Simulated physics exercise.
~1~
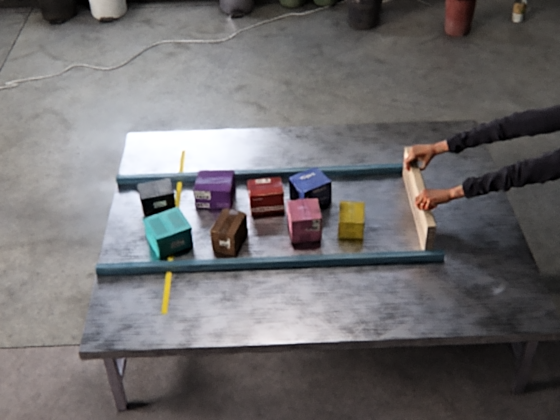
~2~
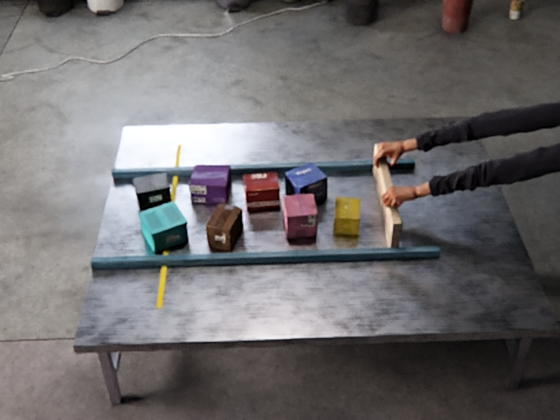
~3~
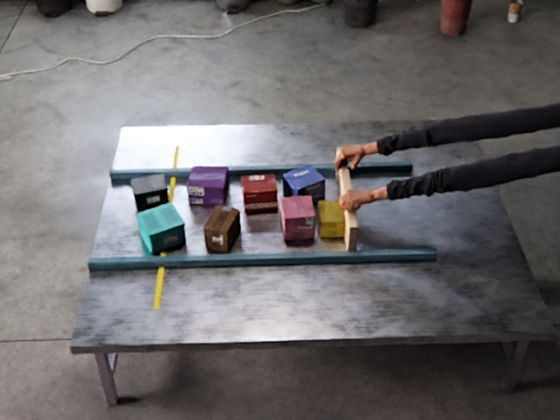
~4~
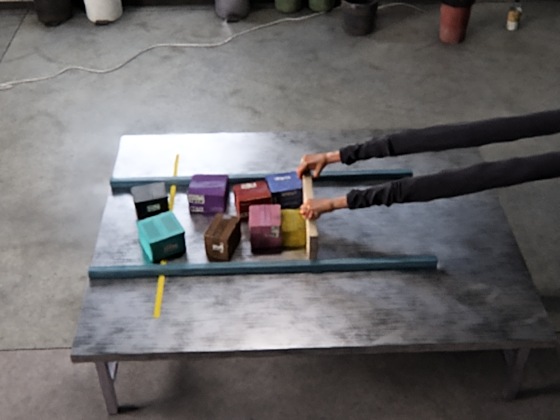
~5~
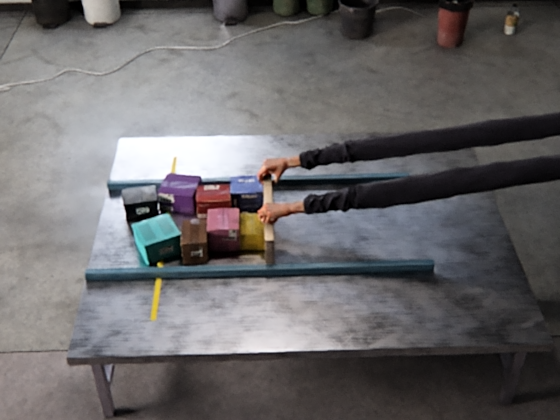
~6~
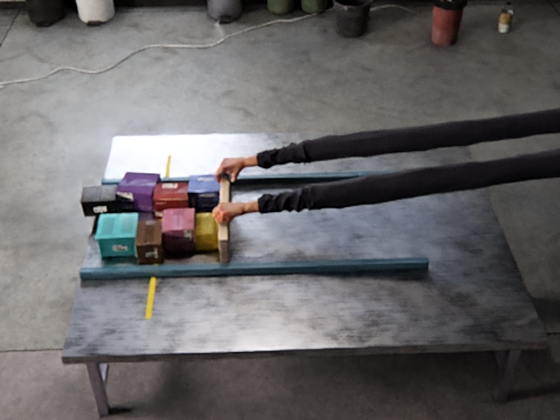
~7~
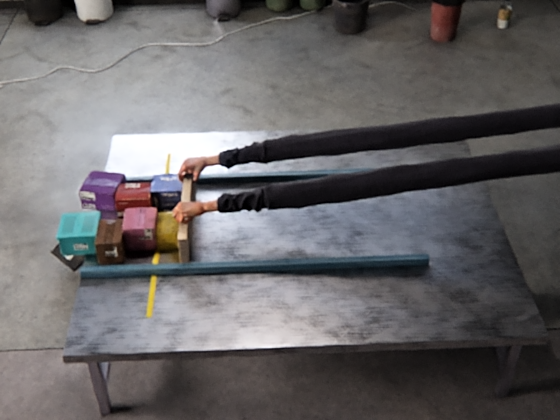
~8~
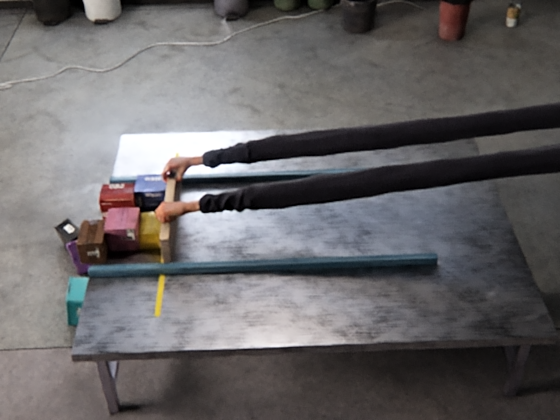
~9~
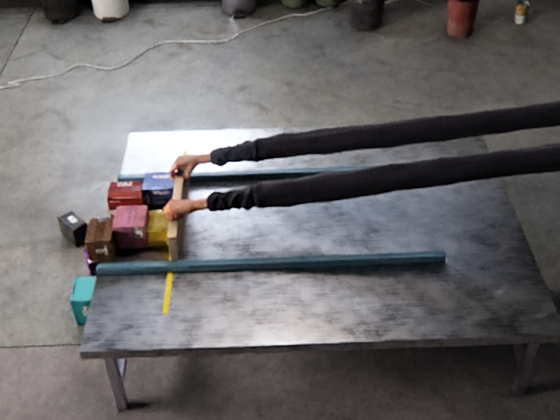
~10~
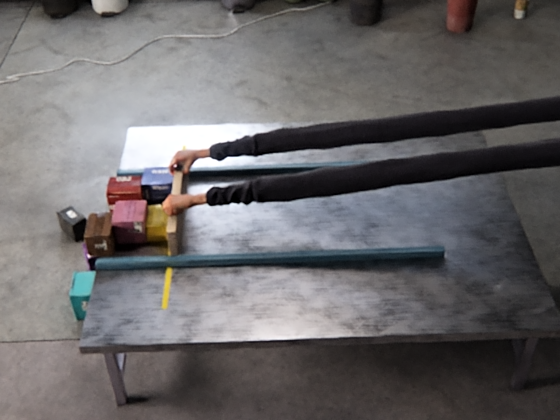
Hands pushing a plank left along a metal table, bunching colourful boxes together and shoving three off the end before stopping.
